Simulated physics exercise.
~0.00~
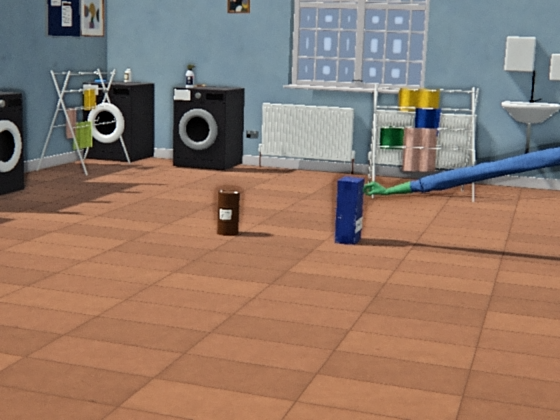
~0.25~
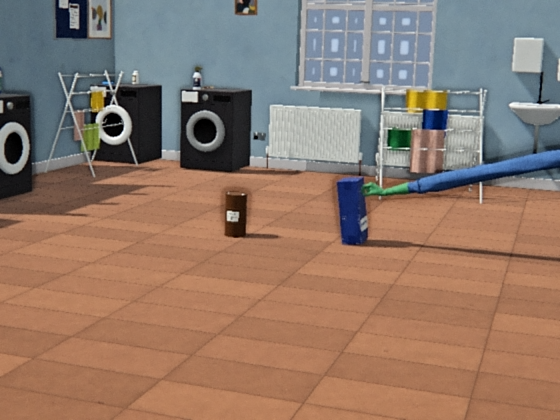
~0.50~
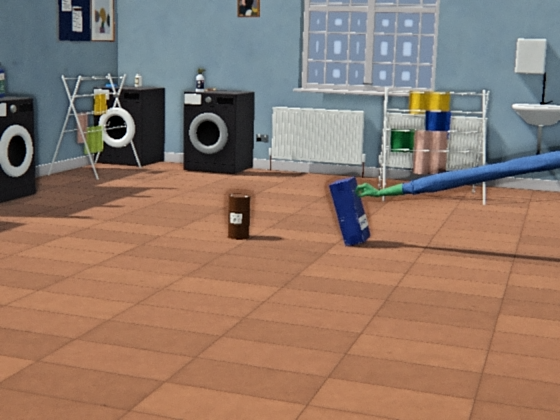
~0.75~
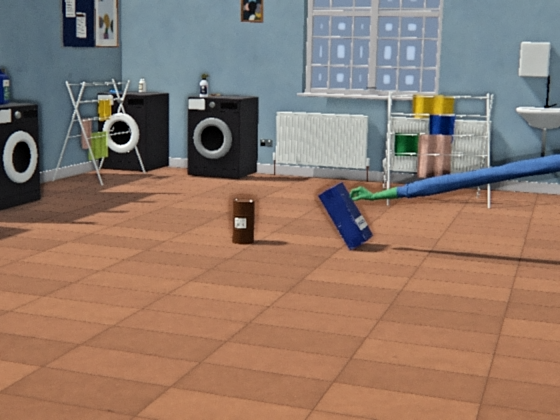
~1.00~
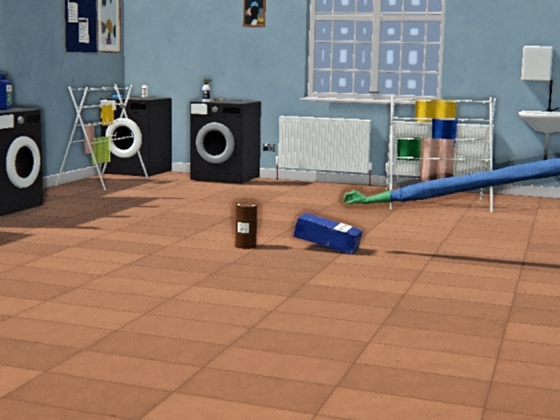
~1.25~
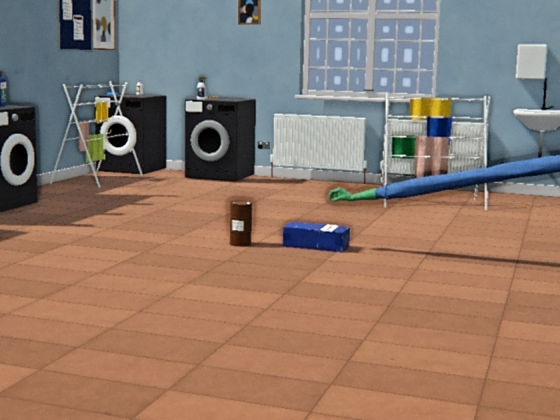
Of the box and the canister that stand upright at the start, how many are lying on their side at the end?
One of them is lying on its side, the blue box. The brown canister is still standing.
